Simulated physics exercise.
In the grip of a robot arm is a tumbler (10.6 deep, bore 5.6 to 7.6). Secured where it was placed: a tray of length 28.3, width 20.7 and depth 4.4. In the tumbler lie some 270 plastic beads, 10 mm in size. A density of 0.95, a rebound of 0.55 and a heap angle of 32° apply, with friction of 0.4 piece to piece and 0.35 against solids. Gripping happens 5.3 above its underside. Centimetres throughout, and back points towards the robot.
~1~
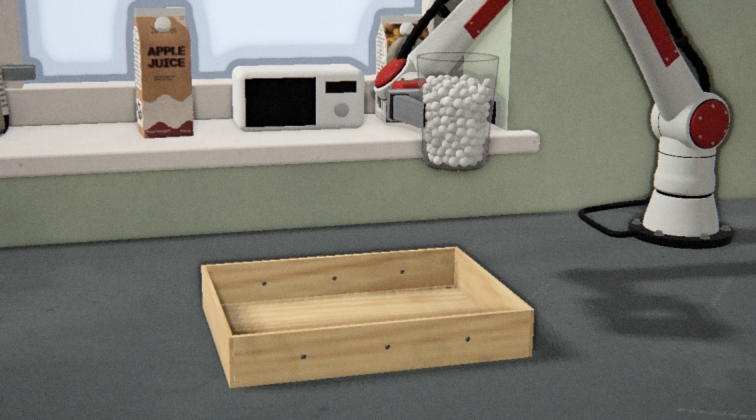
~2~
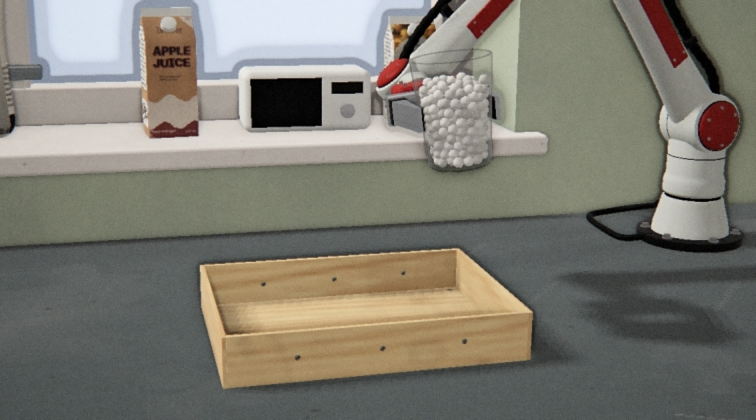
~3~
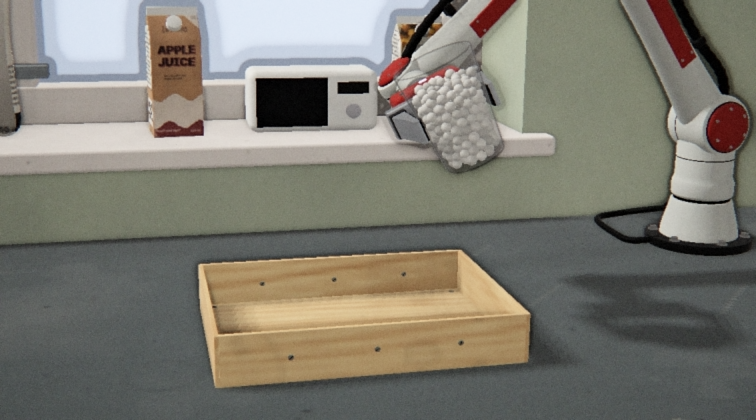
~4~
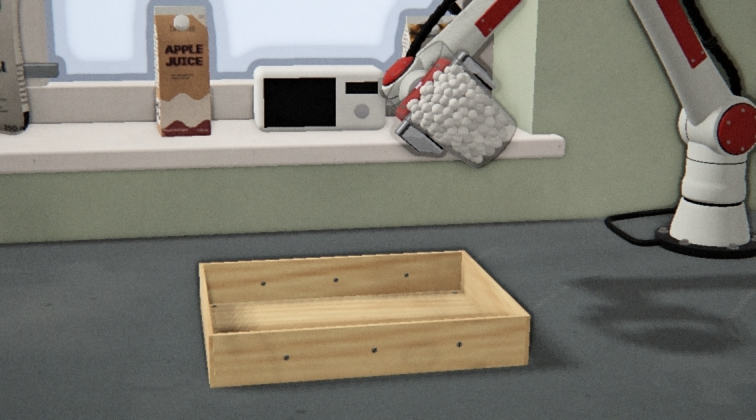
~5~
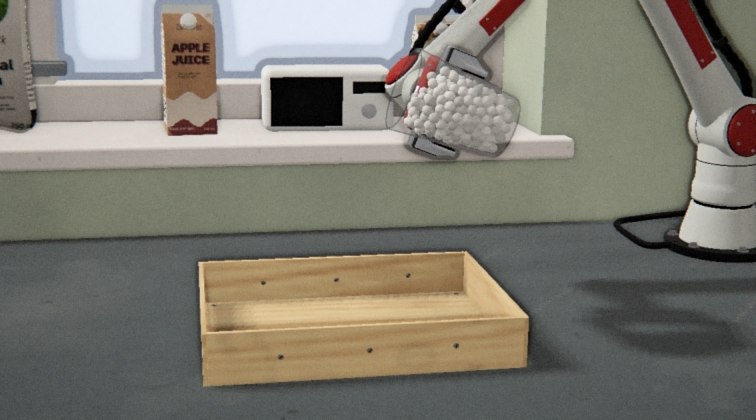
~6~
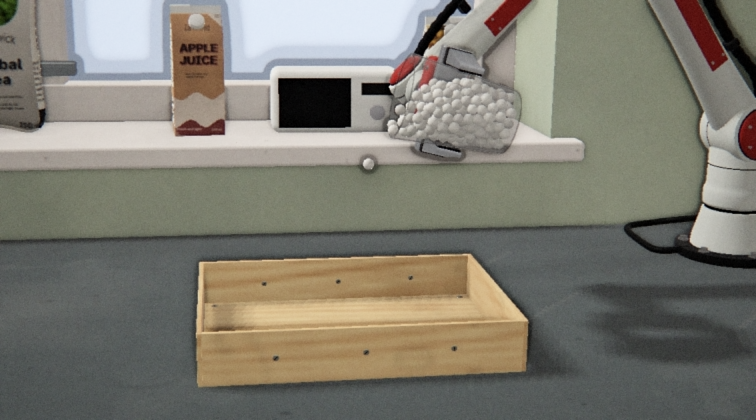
A white and red robot arm stands at the right of a dark grey counter, seen from slightly above and in front, its gripper holding a clear tumbler of white beads by a window. A pale wooden tray sits on the counter, with an apple juice carton and a white microwave on the sill behind. The arm tilts the tumbler steadily rightward until it lies nearly sideways and one bead drops out at the left, while the camera drifts slightly left.
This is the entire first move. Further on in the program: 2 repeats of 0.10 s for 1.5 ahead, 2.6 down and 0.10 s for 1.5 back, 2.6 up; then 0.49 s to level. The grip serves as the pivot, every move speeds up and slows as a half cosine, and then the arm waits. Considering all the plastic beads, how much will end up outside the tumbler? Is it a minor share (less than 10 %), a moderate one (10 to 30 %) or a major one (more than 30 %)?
A moderate share.
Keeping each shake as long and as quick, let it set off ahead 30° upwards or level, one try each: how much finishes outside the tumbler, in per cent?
Result: Approx. 60 % and 50 %, one try each.
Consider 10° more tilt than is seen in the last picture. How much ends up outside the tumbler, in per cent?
Roughly 35 percent.
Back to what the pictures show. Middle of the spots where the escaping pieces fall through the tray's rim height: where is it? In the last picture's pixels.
Near (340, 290).
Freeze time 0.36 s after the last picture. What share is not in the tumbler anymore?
About 5 per cent.
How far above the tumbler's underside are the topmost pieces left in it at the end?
Roughly 9.5 centimetres.
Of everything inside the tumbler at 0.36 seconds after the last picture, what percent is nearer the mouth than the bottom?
About 45 per cent.
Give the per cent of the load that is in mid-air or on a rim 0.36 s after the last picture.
3 per cent.
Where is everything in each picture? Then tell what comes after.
The first frame shows tumbler middle at (456, 113), level; upper third of the load around (456, 92), from x 425 to 490, top at y 80; 272 in the tumbler.
The second frame shows tumbler middle at (456, 112), tilted 7° forward; upper third of the load around (456, 92), from x 425 to 485, top at y 80.
The third frame shows tumbler middle at (455, 111), tilted 26° forward; upper third of the load around (454, 93), from x 415 to 495, top at y 70.
The fourth frame shows tumbler middle at (456, 111), tilted 50° forward; upper third of the load around (454, 93), from x 410 to 505, top at y 70.
The fifth frame shows tumbler middle at (456, 109), tilted 69° forward; upper third of the load around (453, 94), from x 410 to 510, top at y 70.
The sixth frame shows tumbler middle at (457, 110), tilted 76° forward; upper third of the load around (461, 98), from x 370 to 510, top at y 85; 271 in the tumbler, 1 in flight or on a rim.
Then, 0.36 s later, tilted 76° forward, highest piece 23 above the table; 254 in the tumbler, 9 in the tray, 9 in flight or on a rim.
Then, 0.71 s later, tilted 22° forward, highest piece 26 above the table; 232 in the tumbler, 38 in the tray, 2 in flight or on a rim.
Then, 1.09 s later, level, highest piece 26 above the table; 232 in the tumbler, 40 in the tray.
Then, 2.14 s later, level, highest piece 26 above the table; 232 in the tumbler, 40 in the tray.
At rest, 232 in the tumbler, 40 in the tray. That is 15 % outside the tumbler.
